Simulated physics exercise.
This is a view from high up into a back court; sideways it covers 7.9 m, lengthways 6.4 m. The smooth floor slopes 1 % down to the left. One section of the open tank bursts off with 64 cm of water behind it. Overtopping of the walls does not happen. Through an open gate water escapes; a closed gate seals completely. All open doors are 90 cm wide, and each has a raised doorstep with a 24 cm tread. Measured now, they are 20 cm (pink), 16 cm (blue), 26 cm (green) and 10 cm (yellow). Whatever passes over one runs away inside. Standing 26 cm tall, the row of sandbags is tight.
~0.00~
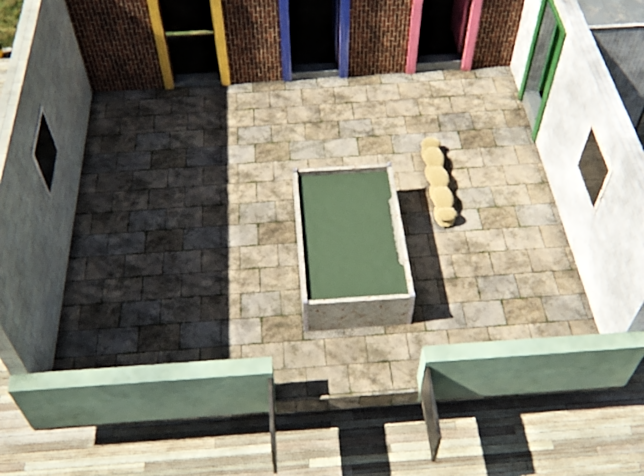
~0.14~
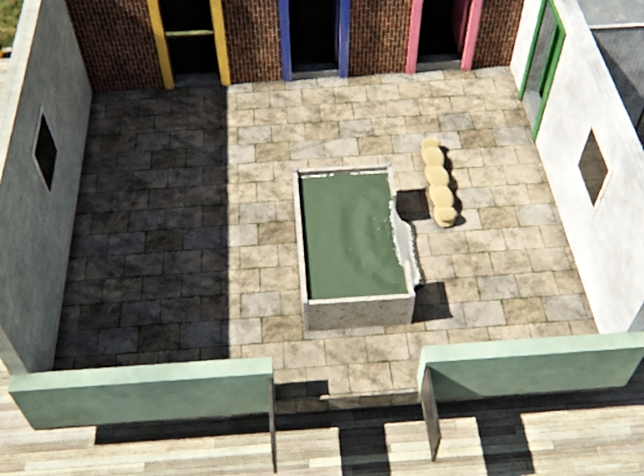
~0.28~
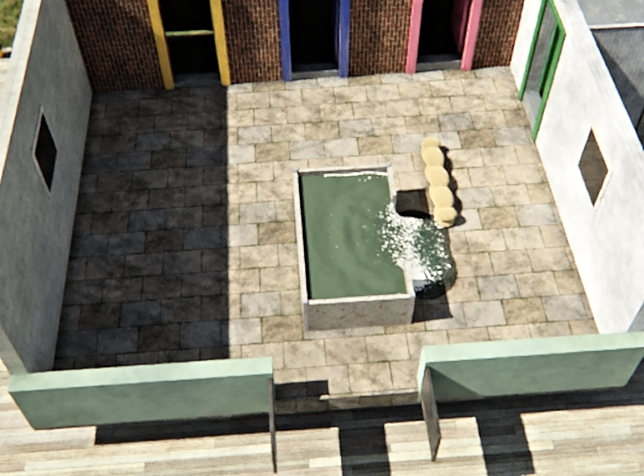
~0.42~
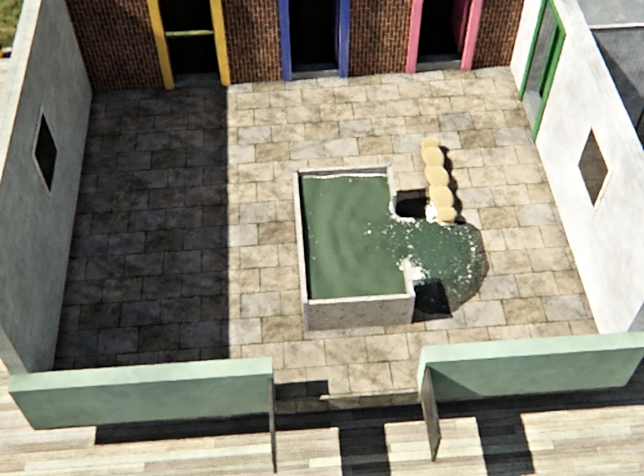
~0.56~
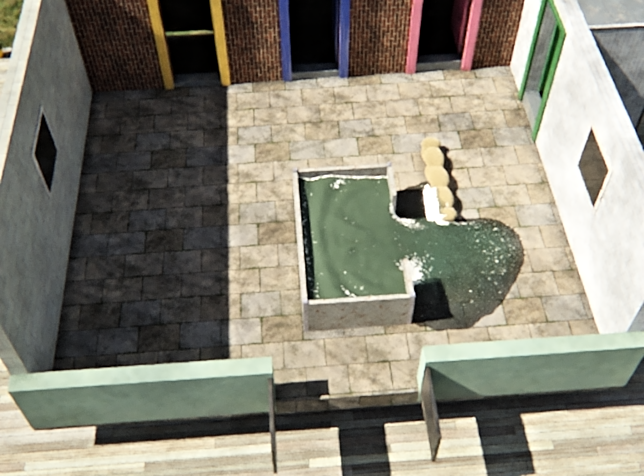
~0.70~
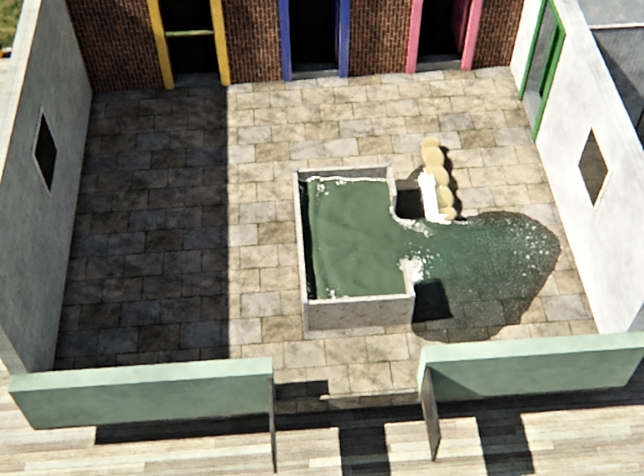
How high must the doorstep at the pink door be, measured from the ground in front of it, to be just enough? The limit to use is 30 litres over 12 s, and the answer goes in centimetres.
About 7 cm.
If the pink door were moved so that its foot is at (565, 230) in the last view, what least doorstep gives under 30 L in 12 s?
25 cm.
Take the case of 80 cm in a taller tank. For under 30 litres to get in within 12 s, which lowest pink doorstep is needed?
The step needs to be some 10.0 cm.
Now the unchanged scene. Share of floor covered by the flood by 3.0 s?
Wet share: Near 35 %.
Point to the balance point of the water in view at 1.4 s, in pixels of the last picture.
Look at about (400, 254) in the last view.
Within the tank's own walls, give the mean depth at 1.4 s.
On average, around 40 cm.
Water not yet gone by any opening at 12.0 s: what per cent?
Something like 94 per cent of it remains.
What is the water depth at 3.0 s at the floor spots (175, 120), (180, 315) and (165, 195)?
Close to 0, 0 and 0 cm, one after the other.
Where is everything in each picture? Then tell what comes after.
In the first picture, still water, 64 cm deep, in the open tank at (350, 233); the pink door at (444, 28) is dry.
In the second picture, water pours out at (396, 245) and has run 0.3 m, to (419, 283); about 9 cm deep outside, 64 cm at the back.
In the third picture, the gap is at (396, 247), the front 0.8 m out at (452, 271); the back of the open tank holds 64 cm.
In the fourth picture, water pours out at (396, 248) and has run 1.3 m, to (483, 269); about 10 cm deep outside, 60 cm at the back.
In the fifth picture, the gap is at (396, 247), the front 1.9 m out at (519, 257); the back of the open tank holds 54 cm.
In the sixth picture, the front is at (555, 251), 2.5 m from the gap at (396, 247); 4.5 m2 of floor is wet, 55 cm left at the back; 2.6 m in a straight line remain to the pink door at (444, 28).
After 1.4 s water covers 20 % of the floor, deepest (36 cm) near (563, 251); it has not reached the pink door.
After 3.0 s water covers 35 % of the floor, deepest (28 cm) near (599, 362); it has not reached the pink door.
After 12.0 s water covers 90 % of the floor, deepest (10 cm) near (70, 258); 6 cm at the pink door, 0 litres in over its 20 cm doorstep.
At the pink door as built, the water arrived by 3.1 s and peaked near 12 cm at 3.8 s.
Run again over the same 12 s with other heights there, 39 litres in over 6.5 cm, 12 litres over 8.5 cm. The limit of 30 litres is kept from about 7 cm up.
